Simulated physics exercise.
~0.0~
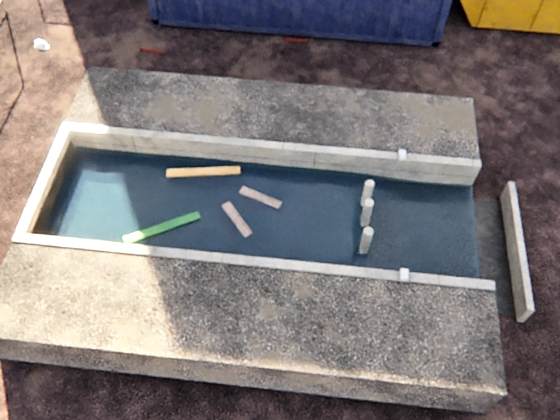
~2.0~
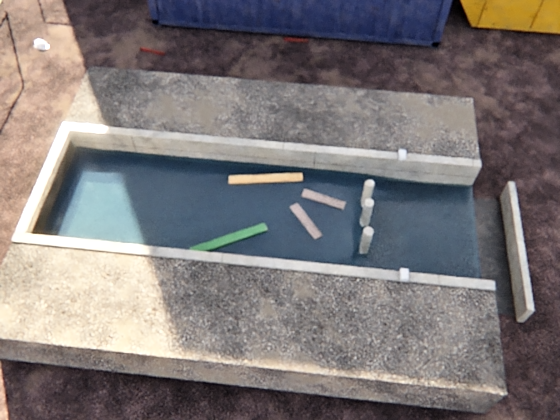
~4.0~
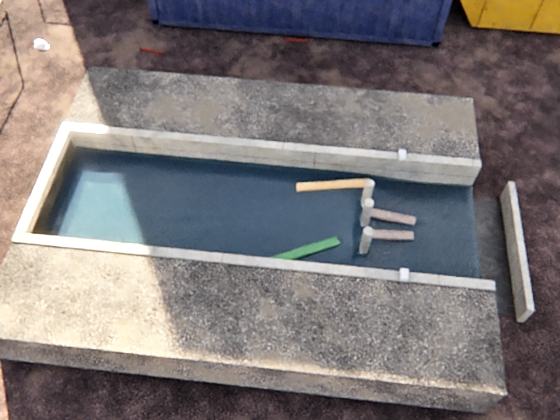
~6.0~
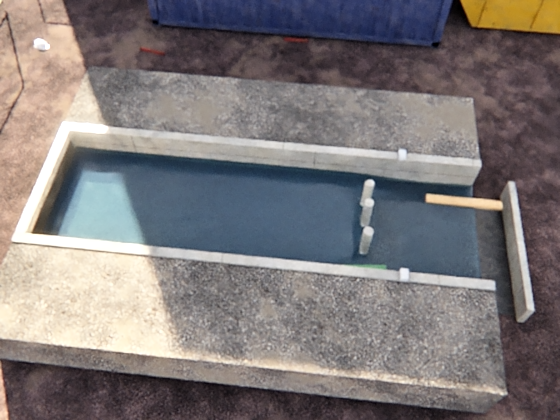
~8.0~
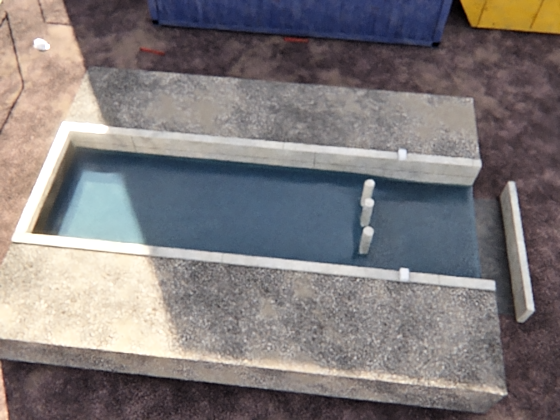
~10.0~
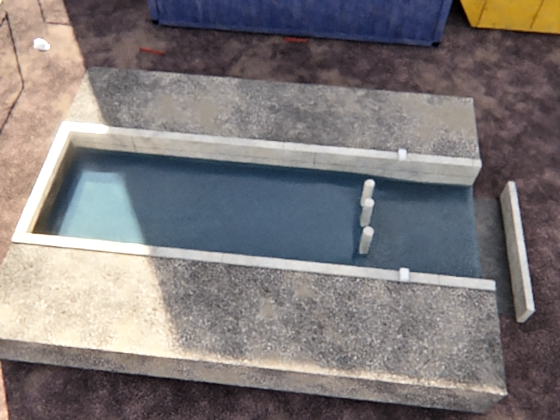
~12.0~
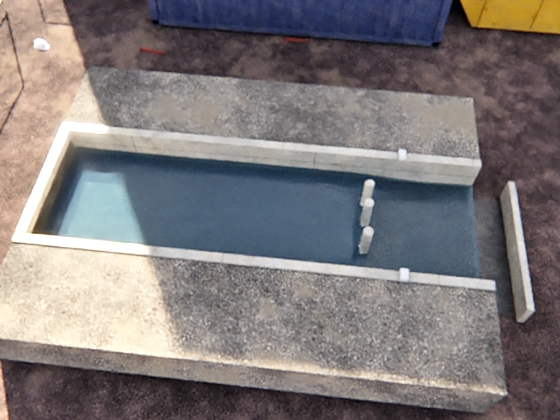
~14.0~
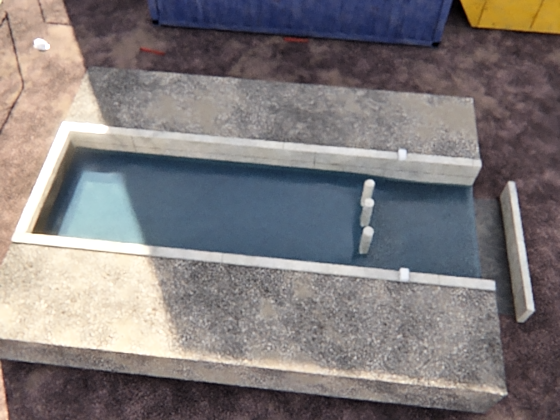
Concrete storm channel from above, with four loose planks and boards drifting right past three posts until only empty water remains.
